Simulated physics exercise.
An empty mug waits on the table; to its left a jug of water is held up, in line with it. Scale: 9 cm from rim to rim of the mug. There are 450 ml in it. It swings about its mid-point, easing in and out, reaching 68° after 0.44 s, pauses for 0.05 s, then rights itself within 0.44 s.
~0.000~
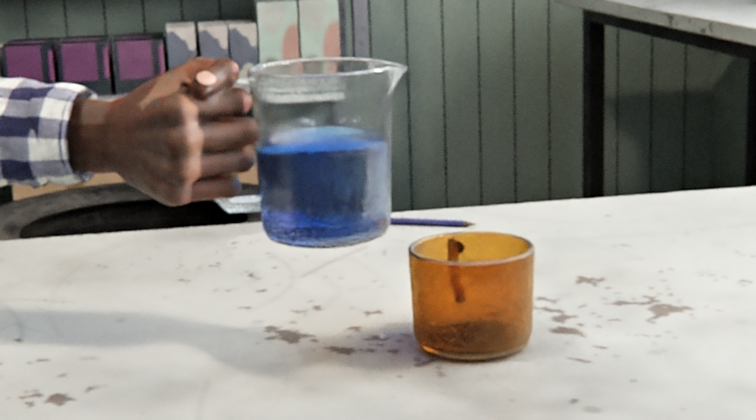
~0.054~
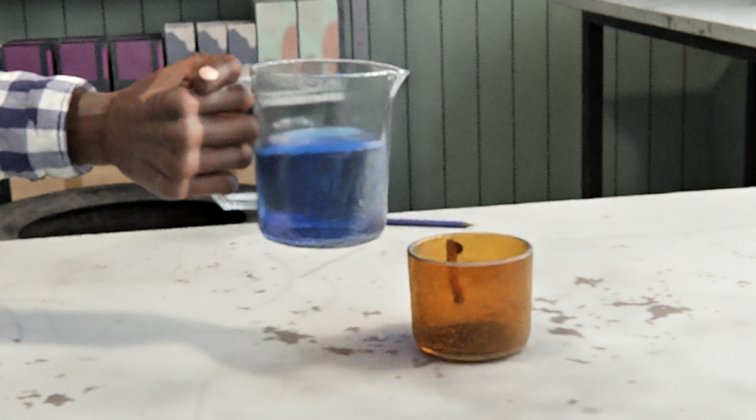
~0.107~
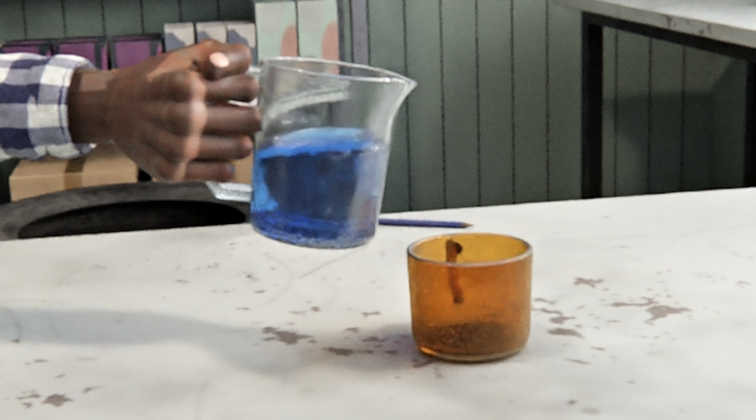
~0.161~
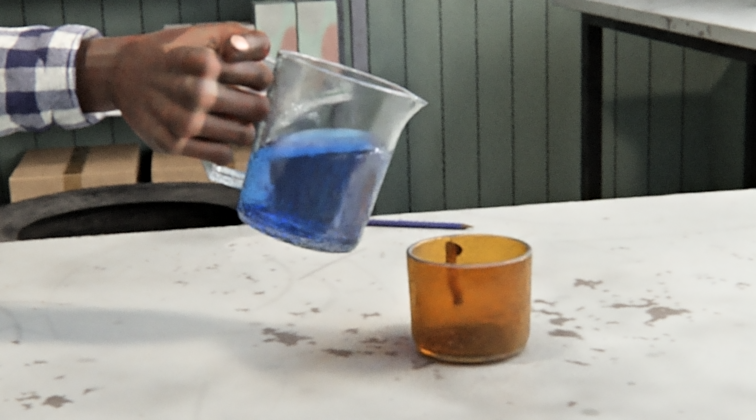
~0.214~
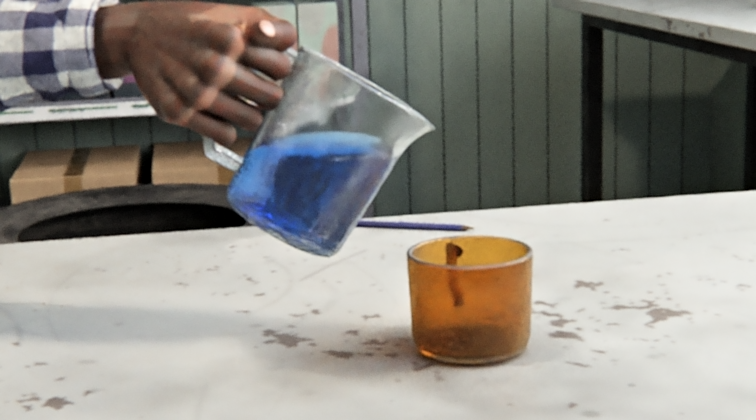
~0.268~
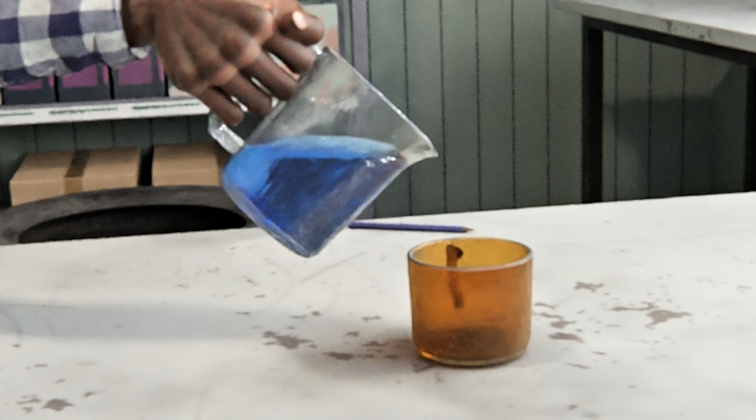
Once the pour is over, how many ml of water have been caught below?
The mug gets roughly 110 ml.
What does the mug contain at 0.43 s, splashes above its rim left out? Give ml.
Close to 0 ml.
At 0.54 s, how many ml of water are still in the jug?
Some 370 ml.
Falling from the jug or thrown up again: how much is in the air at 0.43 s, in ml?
About 25 ml.
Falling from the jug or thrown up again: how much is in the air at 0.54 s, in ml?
Some 50 ml.
By 0.43 s the tilt is 68° and the mug has 0 ml, the jug 425 ml, and 0 ml is on the table.
By 0.54 s the tilt is 65° and the mug has 35 ml, the jug 365 ml, and 0 ml is on the table.
By 0.67 s the tilt is 45° and the mug has 85 ml, the jug 330 ml, and 0 ml is on the table.
By 0.80 s the tilt is 14° and the mug has 110 ml, the jug 325 ml, and 0 ml is on the table.
At rest the mug has 115 ml, the jug 325 ml, and 10 ml is on the table.
